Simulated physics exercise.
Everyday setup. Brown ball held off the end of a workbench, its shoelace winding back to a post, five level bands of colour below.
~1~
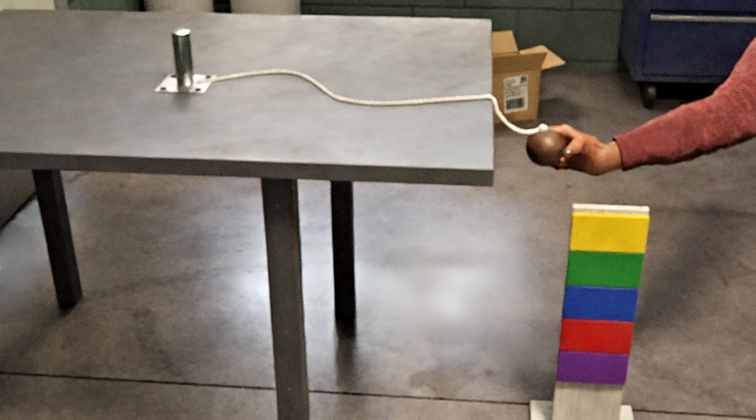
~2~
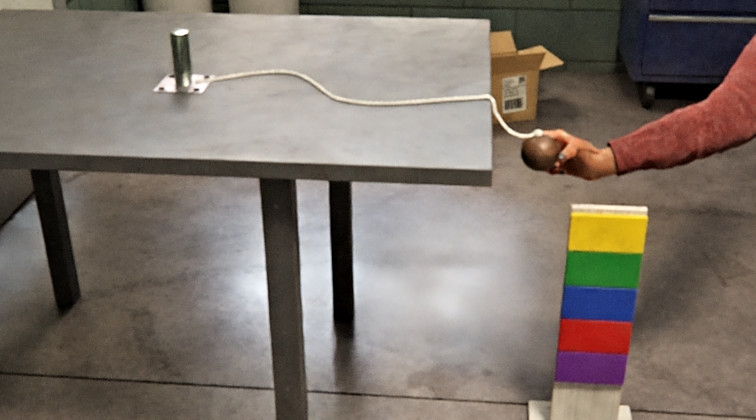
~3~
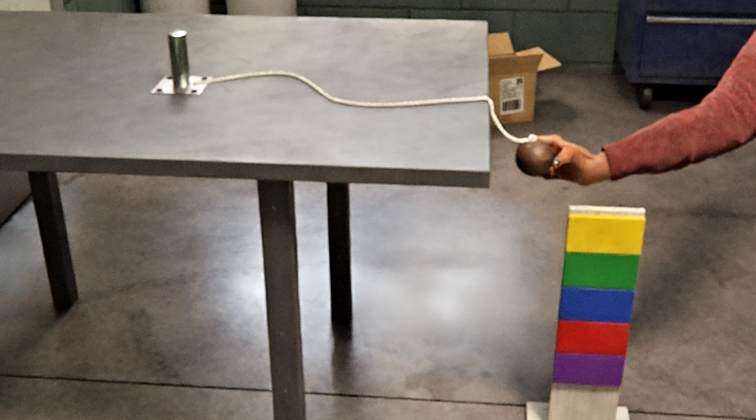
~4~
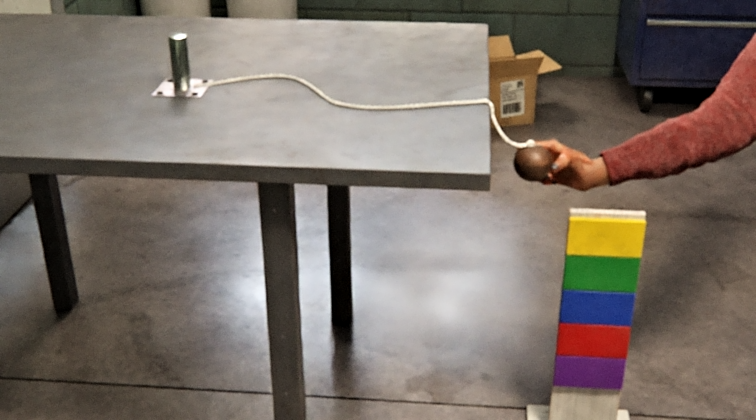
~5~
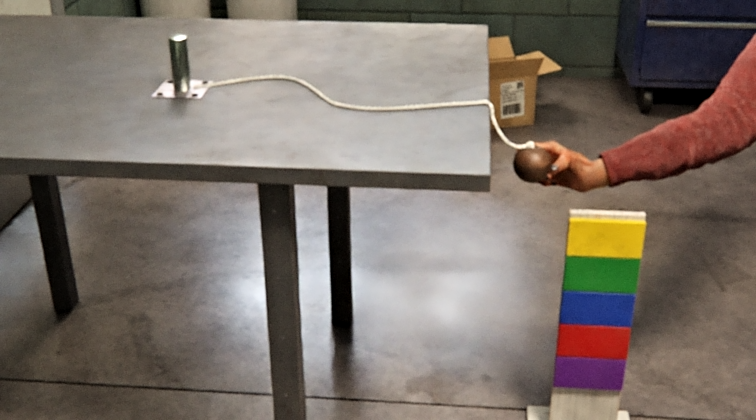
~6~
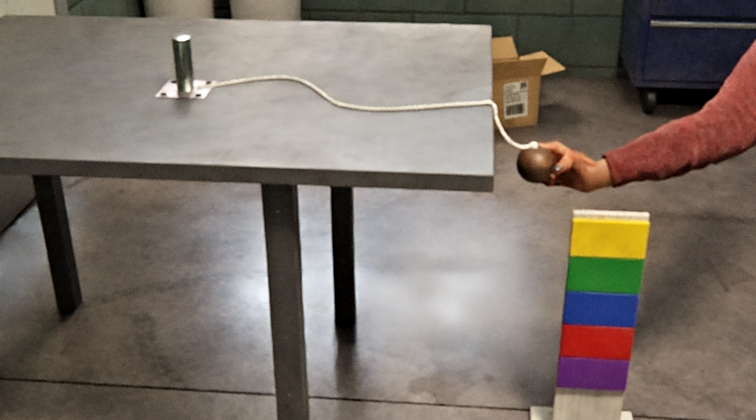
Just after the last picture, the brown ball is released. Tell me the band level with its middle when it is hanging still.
That is the yellow band.
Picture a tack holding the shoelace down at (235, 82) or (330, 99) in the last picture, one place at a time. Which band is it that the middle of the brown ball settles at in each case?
For the first place it's yellow, and for the second none, it hangs higher.
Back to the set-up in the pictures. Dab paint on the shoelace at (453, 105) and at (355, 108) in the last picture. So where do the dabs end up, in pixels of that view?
To (493, 114) for the first and to (408, 95) for the second.
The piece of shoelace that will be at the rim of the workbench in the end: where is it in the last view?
The bit in question sits close to (440, 106).
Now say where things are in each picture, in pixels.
The first picture shows brown ball (545, 147); yellow (609, 235); green (605, 270); blue (601, 304); red (597, 337); purple (593, 369).
The second picture shows brown ball (540, 152); shoelace through (234, 76) (301, 76) (331, 96) (403, 103) (480, 98).
The third picture shows brown ball (535, 157).
The fourth picture shows brown ball (533, 163); shoelace through (232, 81) (299, 80) (329, 101) (401, 107) (478, 102).
The fifth picture shows brown ball (532, 164).
The sixth picture shows brown ball (536, 164); shoelace through (236, 82) (303, 81) (333, 102) (405, 109) (481, 103).
Early on, ball near (508, 222); level with yellow.
Midway, ball near (468, 225); level with yellow.
Near the end, ball near (475, 230); level with yellow.
Finally, ball near (482, 230); level with yellow. Its middle rests at the yellow band.
